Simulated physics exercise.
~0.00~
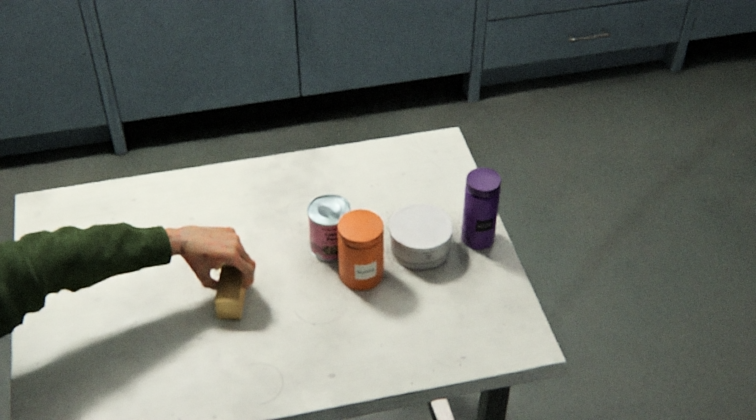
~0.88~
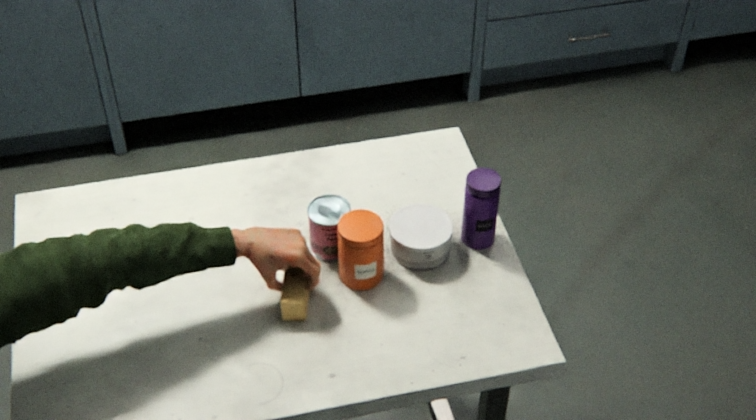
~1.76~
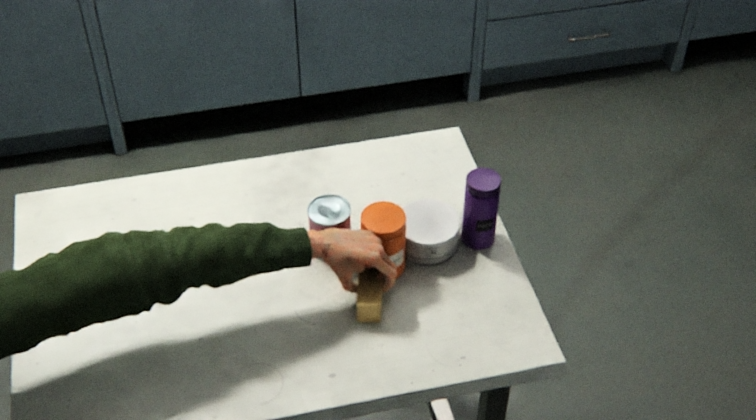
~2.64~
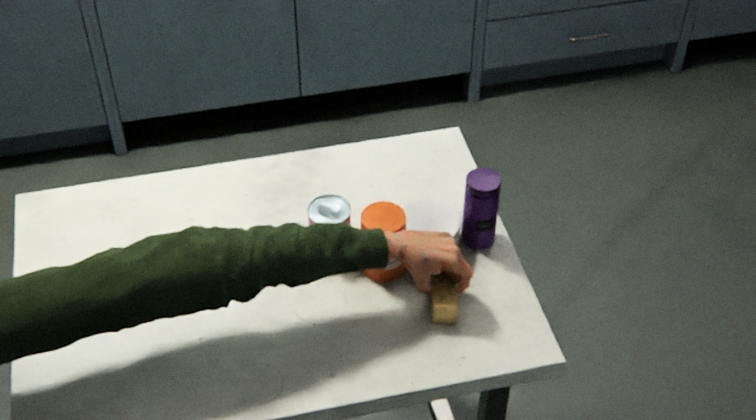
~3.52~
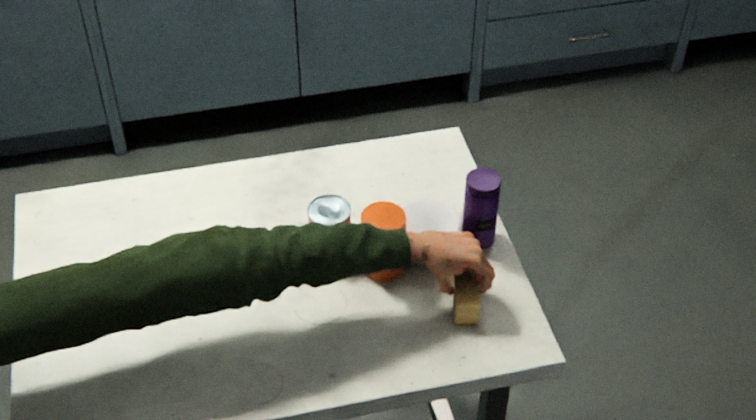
Hand in a green sleeve sliding a small wooden block rightward across a white table, shifting an orange jar, which stays upright.
